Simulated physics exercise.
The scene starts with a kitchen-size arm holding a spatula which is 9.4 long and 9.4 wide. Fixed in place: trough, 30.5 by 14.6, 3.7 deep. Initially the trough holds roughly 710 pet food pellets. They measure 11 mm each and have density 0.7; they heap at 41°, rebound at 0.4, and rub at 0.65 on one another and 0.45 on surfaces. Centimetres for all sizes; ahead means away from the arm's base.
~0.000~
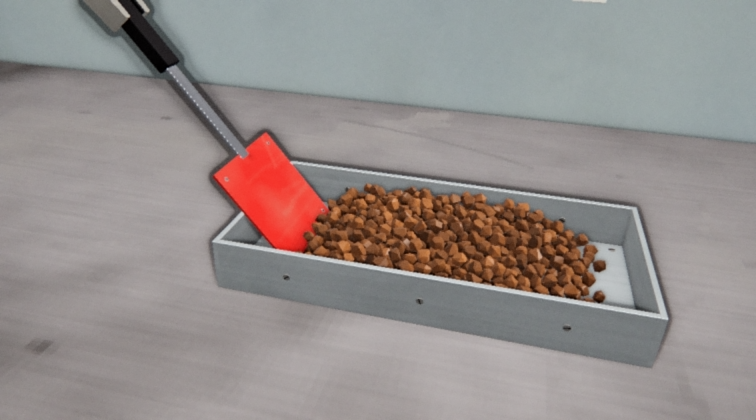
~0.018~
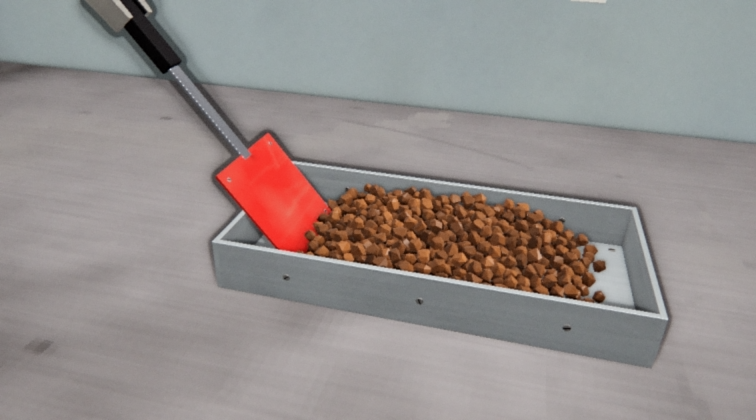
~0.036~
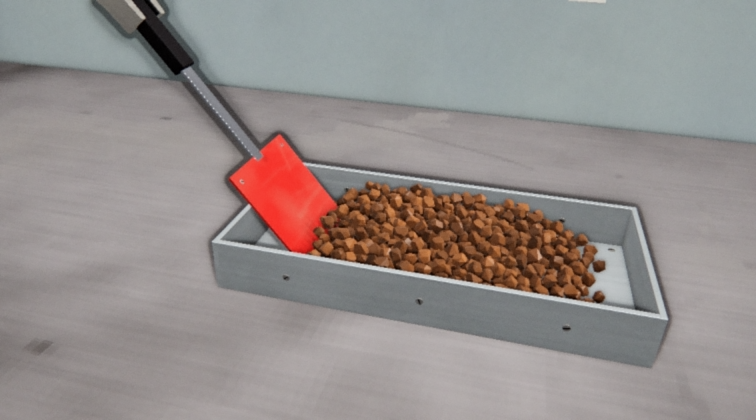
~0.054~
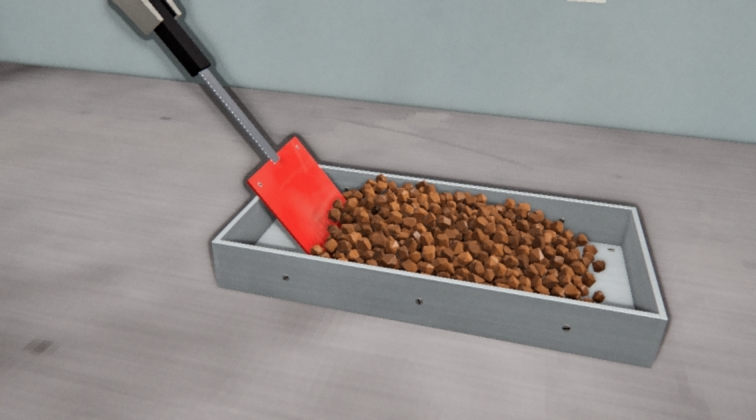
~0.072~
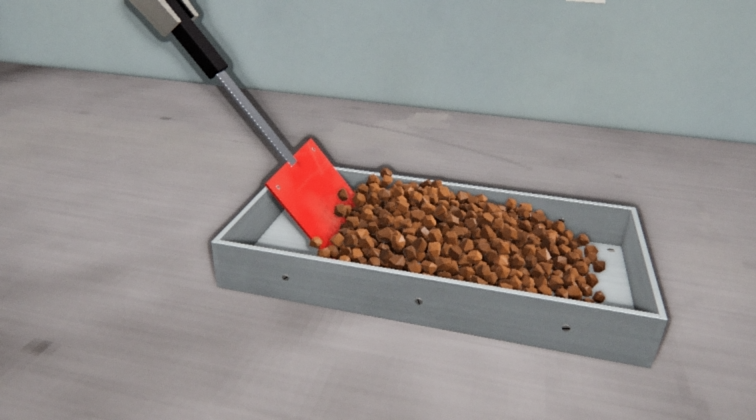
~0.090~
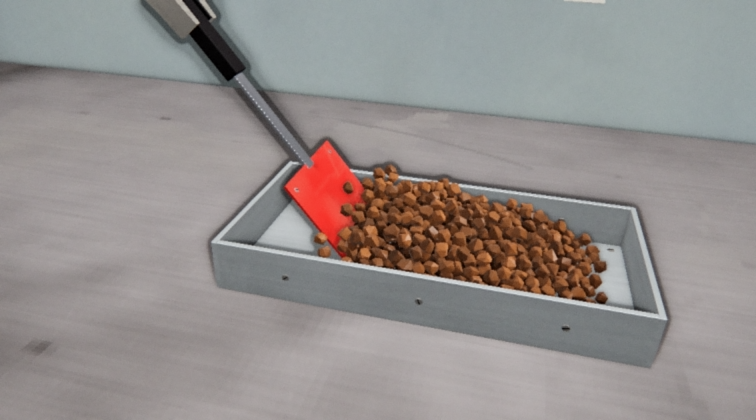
An arm slides a red spatula rightward through brown pellets heaped in a gray trough.
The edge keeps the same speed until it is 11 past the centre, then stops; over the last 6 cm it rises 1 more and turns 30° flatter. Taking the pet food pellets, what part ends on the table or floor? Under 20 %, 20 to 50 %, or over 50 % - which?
I would say under 20 %.
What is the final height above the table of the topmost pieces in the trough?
Some 7.0 cm above the table.
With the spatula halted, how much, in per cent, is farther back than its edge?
60 per cent.
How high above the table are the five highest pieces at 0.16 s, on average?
They are some 7 cm up.
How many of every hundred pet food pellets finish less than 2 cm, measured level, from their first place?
I reckon around 10 in a hundred.
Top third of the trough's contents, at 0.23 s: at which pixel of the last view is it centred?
It is centred close to (507, 212).
By 0.16 s, sloping 50°, highest piece 8 above the table; 706 in the trough, 1 on the table or floor, 1 on the blade or in flight.
By 0.23 s, sloping 42°, highest piece 9 above the table; 697 in the trough, 2 on the table or floor, 9 on the blade or in flight.
By 0.46 s, sloping 20°, highest piece 7 above the table; 614 in the trough, 83 on the table or floor, 11 on the blade or in flight.
By 1.51 s, sloping 20°, highest piece 6 above the table; 612 in the trough, 94 on the table or floor, 2 on the blade or in flight.
Final count, 612 in the trough, 94 on the table or floor, 2 on the blade or in flight. That is 13 % on the table or floor.
